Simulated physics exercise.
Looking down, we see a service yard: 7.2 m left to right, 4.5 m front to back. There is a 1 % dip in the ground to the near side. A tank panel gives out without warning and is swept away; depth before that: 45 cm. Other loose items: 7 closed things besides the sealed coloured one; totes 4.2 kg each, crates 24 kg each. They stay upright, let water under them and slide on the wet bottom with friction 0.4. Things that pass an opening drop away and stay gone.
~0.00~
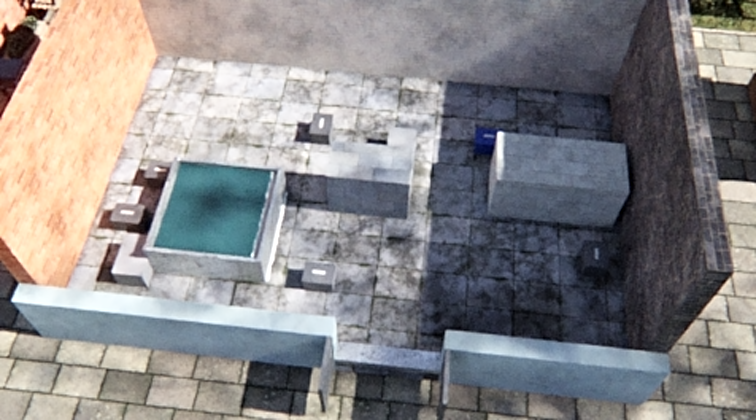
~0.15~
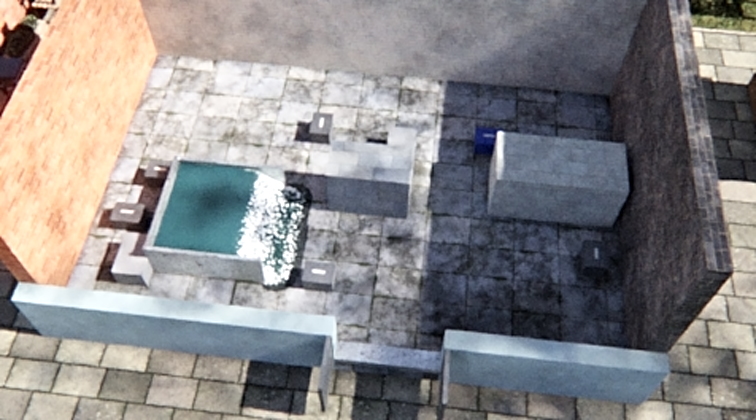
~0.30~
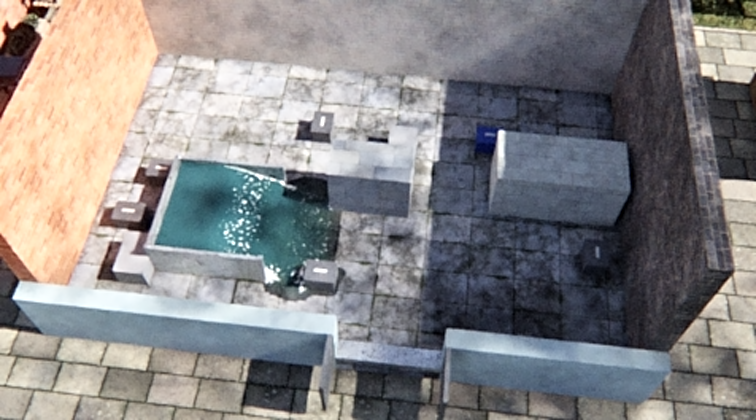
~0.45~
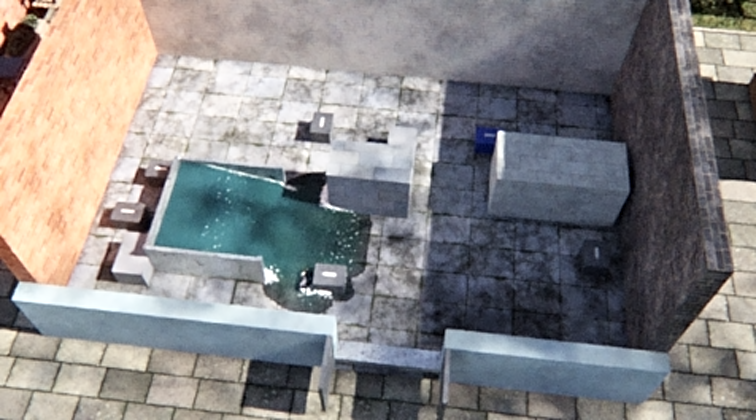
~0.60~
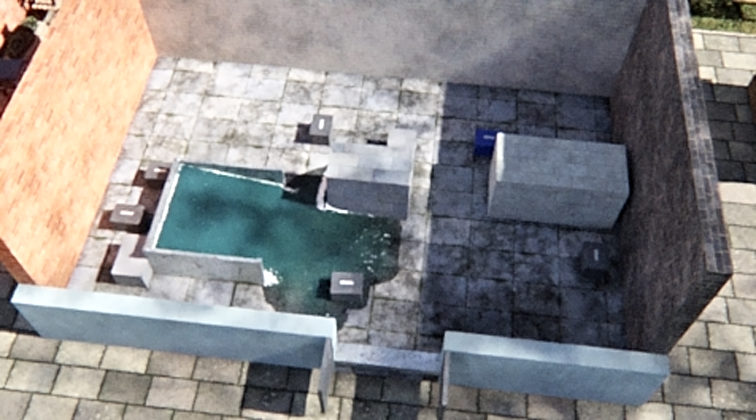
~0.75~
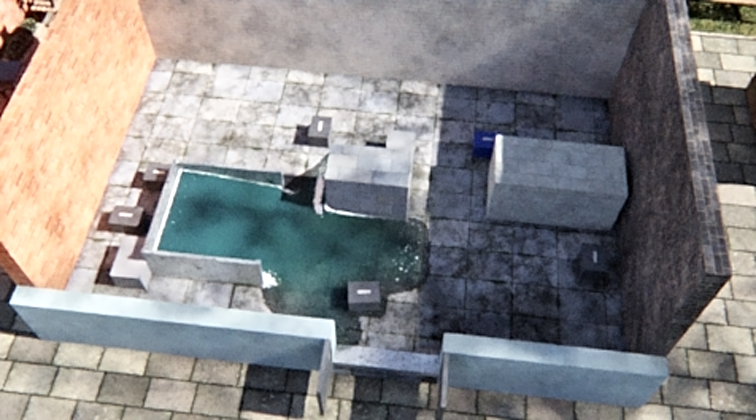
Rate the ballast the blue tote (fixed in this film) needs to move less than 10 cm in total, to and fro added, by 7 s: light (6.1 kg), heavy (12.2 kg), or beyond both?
Rating: Light.
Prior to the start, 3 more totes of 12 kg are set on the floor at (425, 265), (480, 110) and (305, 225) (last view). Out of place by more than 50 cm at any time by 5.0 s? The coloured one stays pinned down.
In order: Farther, then not as far, then farther.
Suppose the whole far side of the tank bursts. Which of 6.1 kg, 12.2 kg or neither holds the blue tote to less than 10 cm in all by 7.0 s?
Then I'd expect only the heavy mass to do.
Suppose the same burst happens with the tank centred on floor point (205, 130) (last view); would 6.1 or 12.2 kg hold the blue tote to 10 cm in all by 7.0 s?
Lab note - in that case: No option works.
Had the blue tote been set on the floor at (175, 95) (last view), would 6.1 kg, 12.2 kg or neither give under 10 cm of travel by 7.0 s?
The lighter one suffices.
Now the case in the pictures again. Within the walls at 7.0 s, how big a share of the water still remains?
82 % or so.
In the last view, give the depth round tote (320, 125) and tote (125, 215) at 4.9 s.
Depth approx. 2 cm / 0 cm.
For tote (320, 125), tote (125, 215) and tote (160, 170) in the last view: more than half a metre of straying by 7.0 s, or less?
Order as listed: Above threshold / below threshold / below threshold.
After 1.4 s the blue tote would be 0 cm from its start with 6.1 kg and 0 cm from its start with 12.2 kg; 0 cm of water round it then.
After 3.1 s the blue tote would be 0 cm from its start with 6.1 kg and 0 cm from its start with 12.2 kg; 1 cm of water round it then.
After 4.9 s the blue tote would be 0 cm from its start with 6.1 kg and 0 cm from its start with 12.2 kg; 1 cm of water round it then.
After 7.0 s the blue tote would be 0 cm from its start with 6.1 kg and 0 cm from its start with 12.2 kg; 2 cm of water round it then.
